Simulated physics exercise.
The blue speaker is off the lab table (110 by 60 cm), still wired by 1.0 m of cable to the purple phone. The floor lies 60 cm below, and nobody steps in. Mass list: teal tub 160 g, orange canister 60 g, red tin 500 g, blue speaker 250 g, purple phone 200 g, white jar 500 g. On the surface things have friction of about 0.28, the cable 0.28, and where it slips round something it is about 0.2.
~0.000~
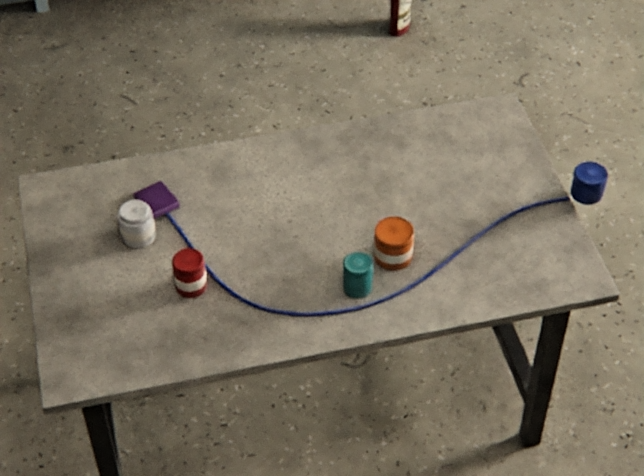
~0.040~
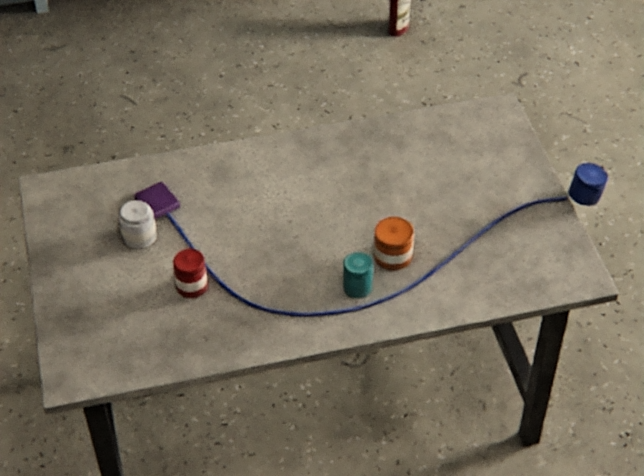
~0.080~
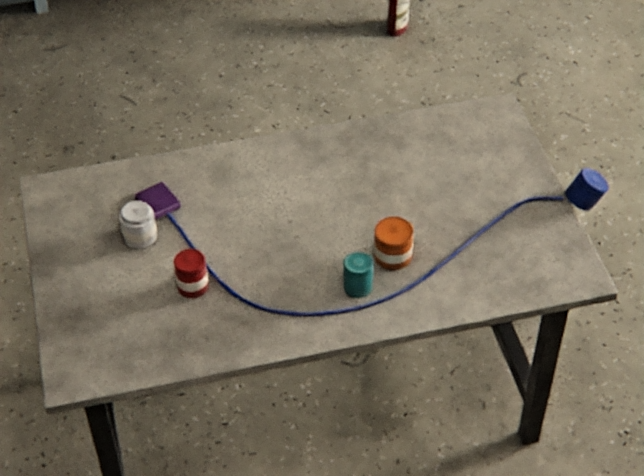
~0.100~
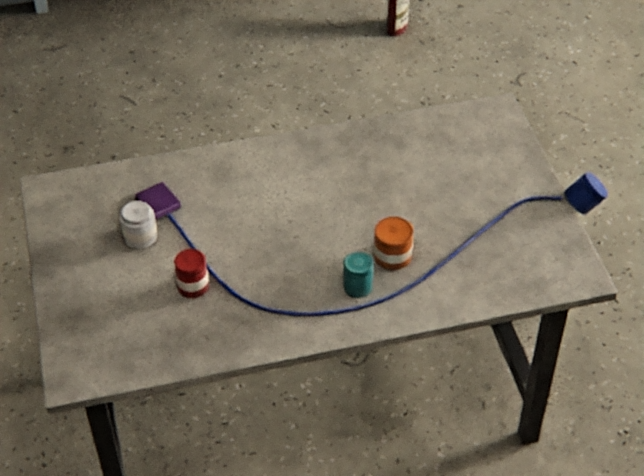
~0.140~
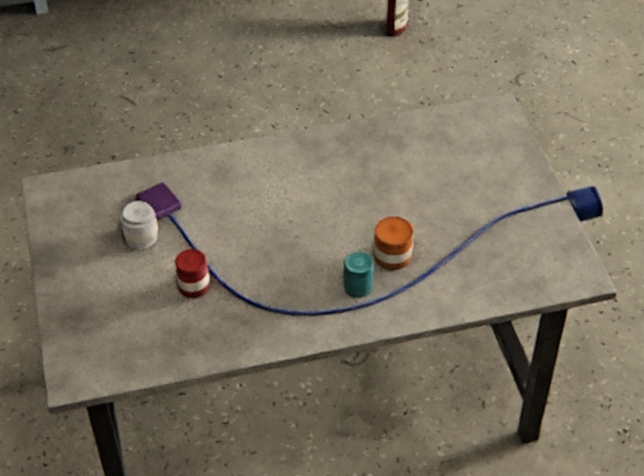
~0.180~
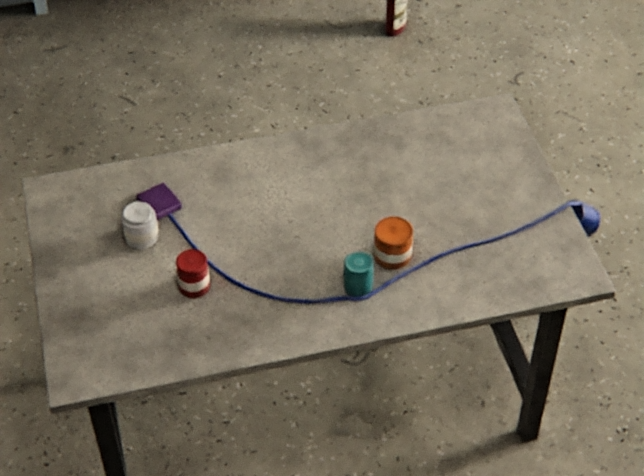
The blue speaker tips over the table's right edge and drops, pulling the cable straighter.
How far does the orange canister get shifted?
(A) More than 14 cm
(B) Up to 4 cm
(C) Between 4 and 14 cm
Option A: More than 14 cm.
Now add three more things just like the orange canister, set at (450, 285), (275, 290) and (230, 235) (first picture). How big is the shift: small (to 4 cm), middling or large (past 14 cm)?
Result, in order: Minor / major / medium.
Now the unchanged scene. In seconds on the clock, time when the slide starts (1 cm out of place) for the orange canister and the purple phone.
Orange canister 0.34 s; purple phone 0.26 s, roughly.
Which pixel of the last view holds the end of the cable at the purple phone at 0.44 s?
Approximate position: (230, 221).
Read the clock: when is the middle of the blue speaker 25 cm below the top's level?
It gets there at roughly 0.36 s.
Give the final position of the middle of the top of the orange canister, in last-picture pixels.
Resting point is at approximately (426, 130).
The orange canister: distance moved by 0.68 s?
Orange canister 25 cm.
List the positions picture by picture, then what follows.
Orange canister (394, 230); cable runs through (526, 208) (452, 257) (261, 307), in the first picture.
Blue speaker (590, 174); cable runs through (523, 207), in the second picture.
Blue speaker (587, 189); cable runs through (519, 204) (368, 305), in the third picture.
Blue speaker (586, 193); cable runs through (518, 204) (368, 305), in the fourth picture.
Blue speaker (584, 204); cable runs through (526, 209), in the fifth picture.
Orange canister (394, 230); cable runs through (552, 214) (464, 247) (378, 290) (275, 297), in the sixth picture.
By 0.4 s, the cable's tail end at (230, 221); orange canister 7 cm off its start, teal tub 15 cm off its start, purple phone 12 cm off its start.
By 0.7 s, the cable's tail end at (340, 233); orange canister 26 cm off its start, purple phone 35 cm off its start, teal tub 21 cm off its start.
By 0.9 s, the cable's tail end at (407, 236); orange canister 29 cm off its start at (426, 130), purple phone 49 cm off its start at (390, 240), teal tub 21 cm off its start at (366, 182).
By 1.2 s, the cable's tail end at (412, 236); orange canister 29 cm off its start, purple phone 50 cm off its start, teal tub 21 cm off its start.
By 2.4 s, the cable's tail end at (412, 236); orange canister 29 cm off its start at (426, 130), purple phone 50 cm off its start at (394, 240), teal tub 21 cm off its start at (366, 182), blue speaker over the edge.
